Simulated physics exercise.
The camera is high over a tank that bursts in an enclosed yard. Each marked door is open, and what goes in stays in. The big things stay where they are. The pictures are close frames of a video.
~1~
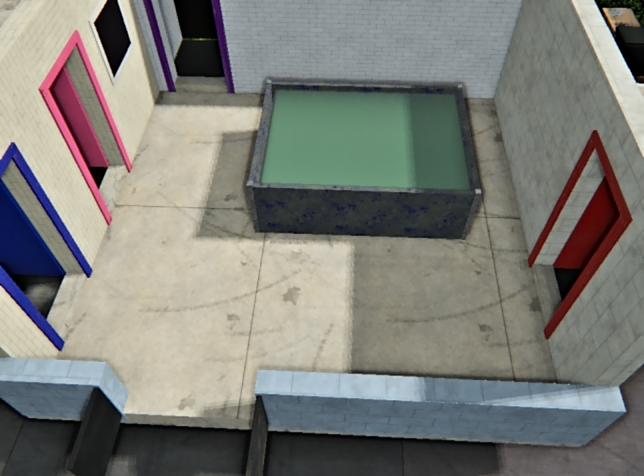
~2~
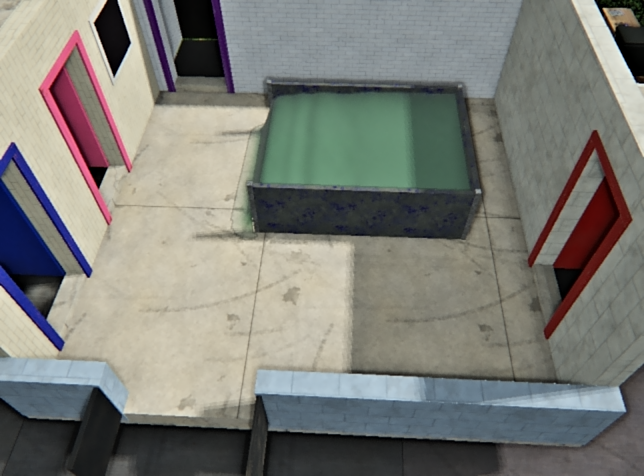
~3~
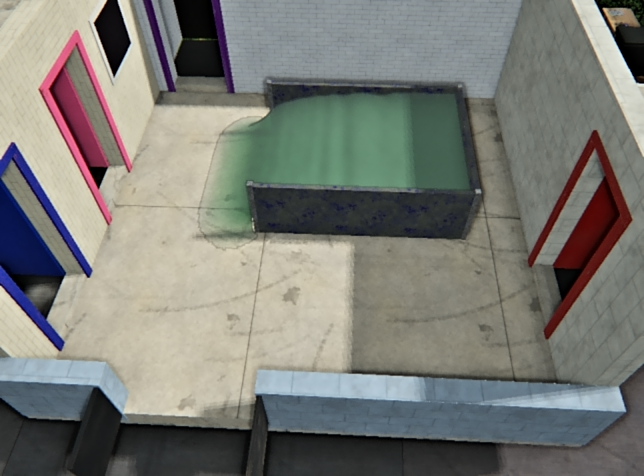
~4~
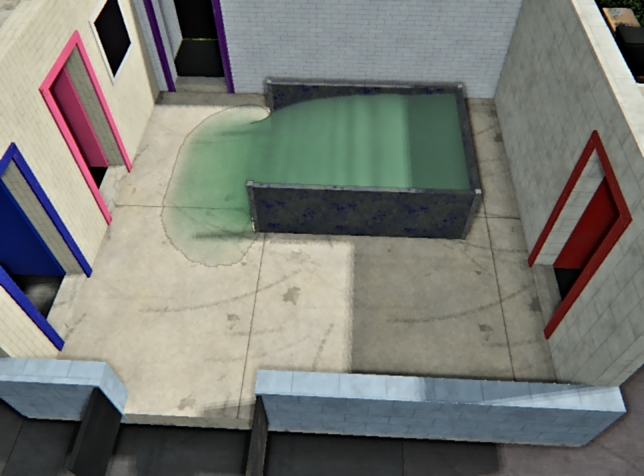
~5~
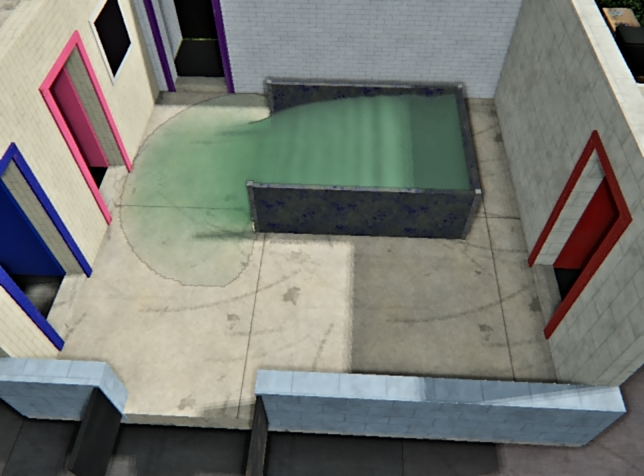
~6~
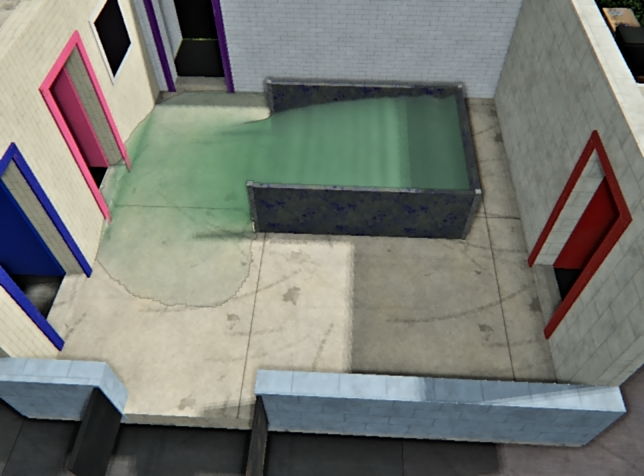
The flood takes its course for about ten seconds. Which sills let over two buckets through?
In the end: The red door floods; the purple door floods; the blue door floods; the pink door floods.
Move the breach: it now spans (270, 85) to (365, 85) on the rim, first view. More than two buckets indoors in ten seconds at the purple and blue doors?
The purple one takes more; the blue one takes more.
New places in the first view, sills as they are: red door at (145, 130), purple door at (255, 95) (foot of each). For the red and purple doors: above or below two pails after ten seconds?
Then: The red door lets more in, the purple door holds.
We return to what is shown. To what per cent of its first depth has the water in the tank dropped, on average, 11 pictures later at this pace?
Roughly 38 per cent.
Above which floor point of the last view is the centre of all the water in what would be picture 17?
I would point to (254, 181).
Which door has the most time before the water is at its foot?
That is the one in red.
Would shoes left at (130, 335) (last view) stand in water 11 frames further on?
Answer: Under water.
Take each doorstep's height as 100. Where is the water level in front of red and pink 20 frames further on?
About 0 and 200 per cent.
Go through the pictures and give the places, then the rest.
In the first frame, still water in the open tank at (363, 137).
In the second frame, the front is at (251, 235), out from the gap at (266, 160).
In the third frame, water pours out at (267, 163) and has run to (219, 241).
In the fourth frame, the front is at (225, 113), out from the gap at (267, 165).
In the fifth frame, water pours out at (267, 166) and has run to (130, 228).
In the sixth frame, the front is at (99, 252), out from the gap at (267, 166).
A moment on, water covers 35 % of the floor; the red door not reached, the purple door under two buckets in, the blue door under two buckets in, the pink door far over two buckets in.
Next, water covers 40 % of the floor; the red door not reached, the purple door far over two buckets in, the blue door over two buckets in, the pink door far over two buckets in.
Then, water covers 70 % of the floor; the red door not reached, the purple door far over two buckets in, the blue door over two buckets in, the pink door far over two buckets in.
Later, water covers 95 % of the floor; the red door under two buckets in, the purple door far over two buckets in, the blue door far over two buckets in, the pink door far over two buckets in.
In the end, water covers 100 % of the floor; the red door over two buckets in, the purple door far over two buckets in, the blue door far over two buckets in, the pink door far over two buckets in.
